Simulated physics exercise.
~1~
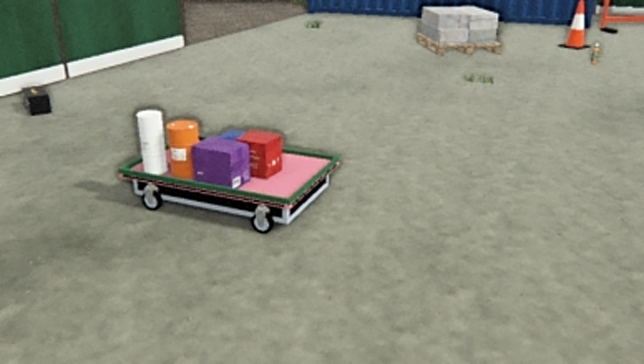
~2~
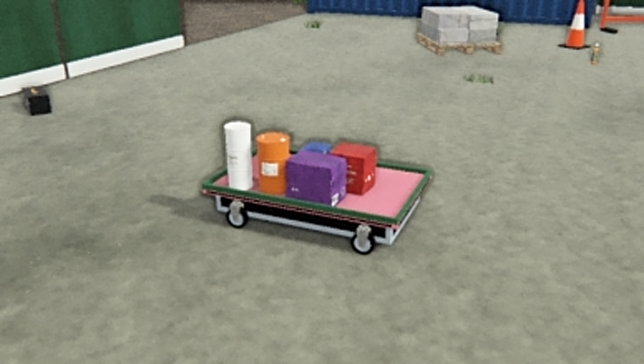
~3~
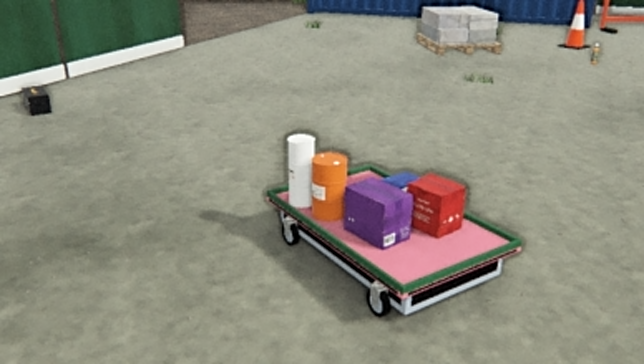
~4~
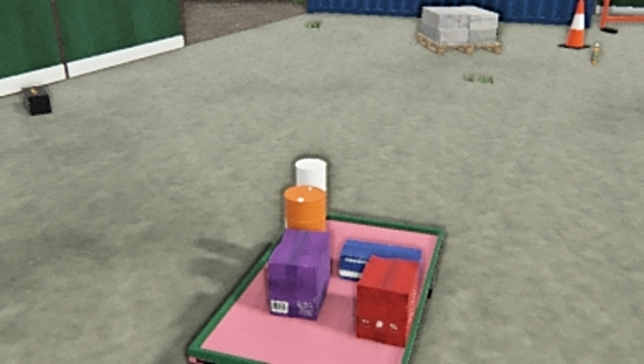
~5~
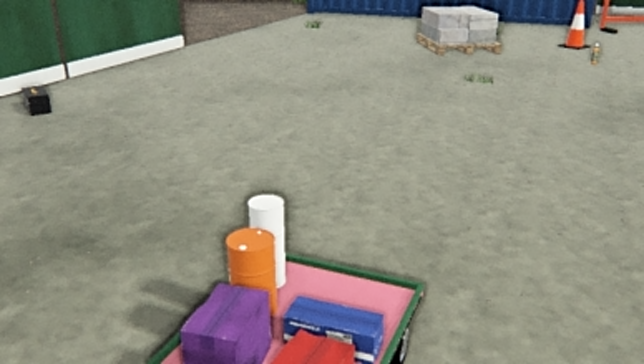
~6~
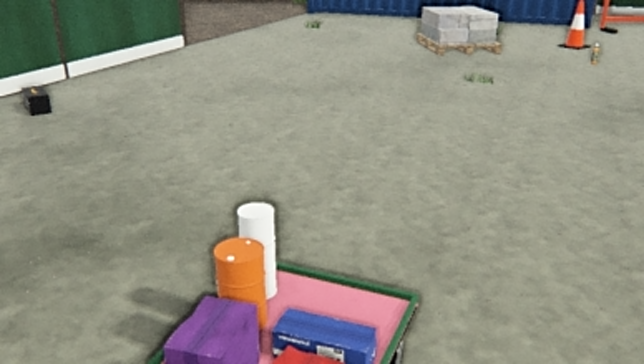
Flatbed cart carrying coloured boxes and canisters rolling right across a yard, curving toward the viewer and stopping, both canisters still upright.
